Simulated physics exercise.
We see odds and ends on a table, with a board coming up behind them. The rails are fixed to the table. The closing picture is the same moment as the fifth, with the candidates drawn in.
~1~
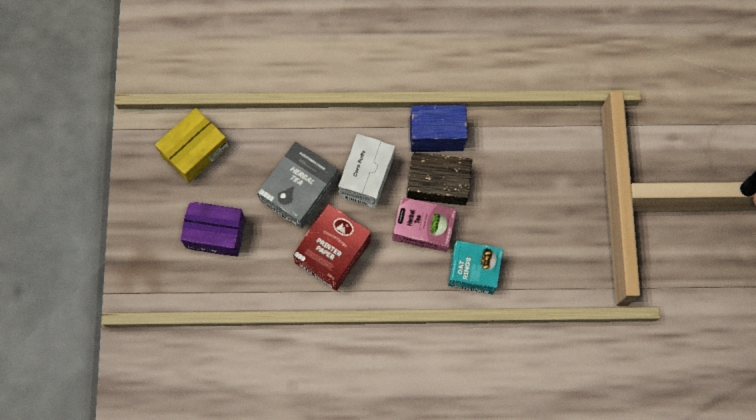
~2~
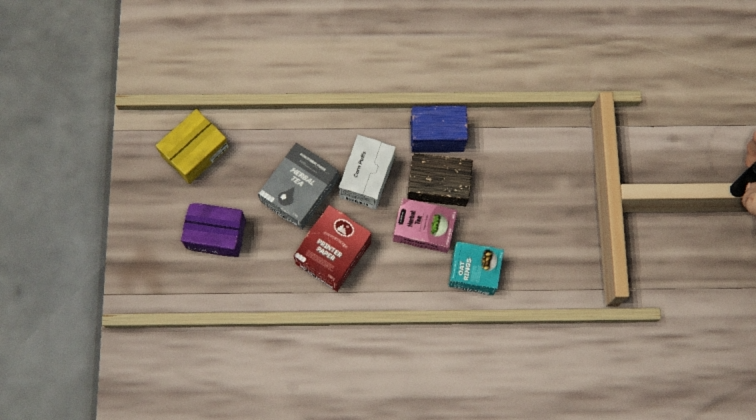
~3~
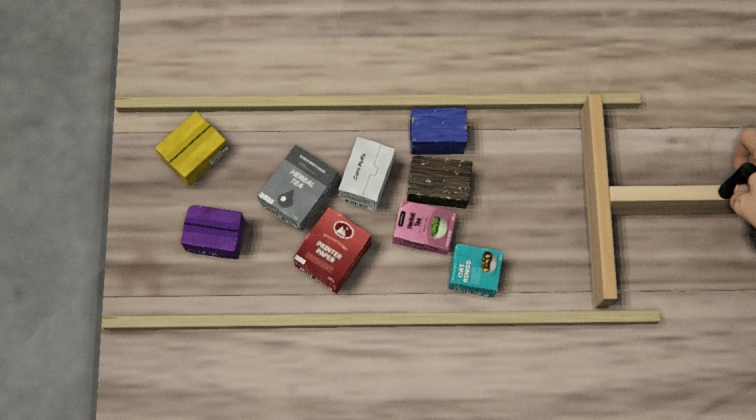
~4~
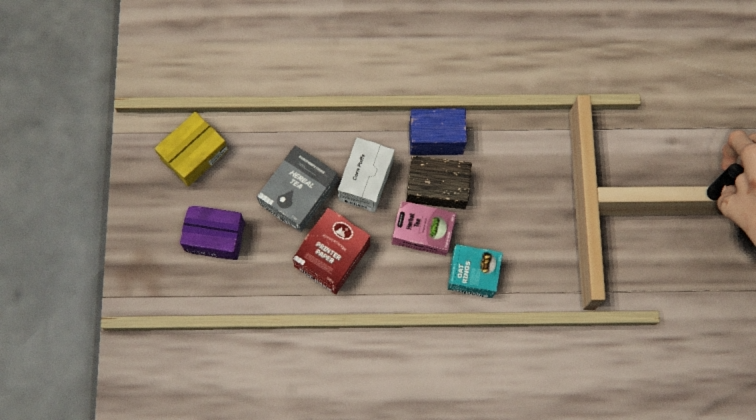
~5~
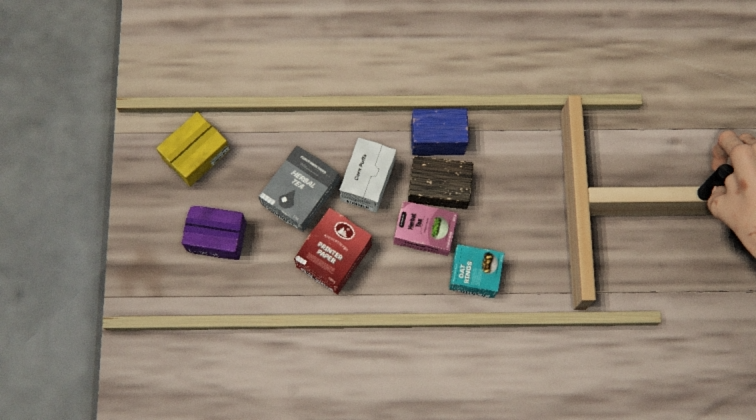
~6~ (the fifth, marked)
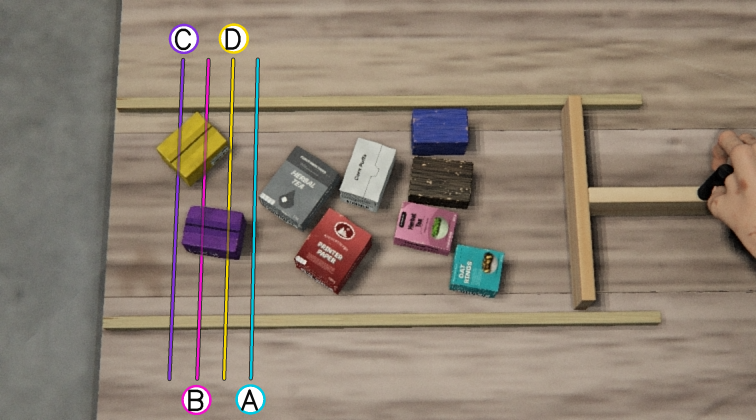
Hand sliding a wooden pusher board slowly left between two rails toward colourful small boxes, which stay still on the table.
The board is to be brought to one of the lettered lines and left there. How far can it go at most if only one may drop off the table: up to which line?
Line A.
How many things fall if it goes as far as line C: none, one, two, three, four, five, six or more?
In all, five.
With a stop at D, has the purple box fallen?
Yes.
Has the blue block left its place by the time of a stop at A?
Yes.
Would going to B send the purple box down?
Yes.
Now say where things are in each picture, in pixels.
In the first picture, purple box (213, 229); grey packet (298, 185); pink packet (424, 225).
In the second picture, board (615, 191); black block (440, 180).
In the third picture, board (603, 193); red box (333, 251).
In the fourth picture, board (591, 194); turquoise packet (475, 272).
In the fifth picture, board (582, 195); purple box (214, 232); grey packet (299, 189); pink packet (426, 229).
On the copy, A at (255, 212); B at (203, 212); C at (176, 213); D at (229, 212).
On A. First, board (465, 196); blue block (425, 133); turquoise packet (433, 278).
Then, board (347, 197); yellow box (171, 141); grey packet (211, 187).
Finally, board (257, 197); grey packet (124, 191); yellow box (128, 130); none fallen.
By contrast, B drops three; C drops five; D drops three.
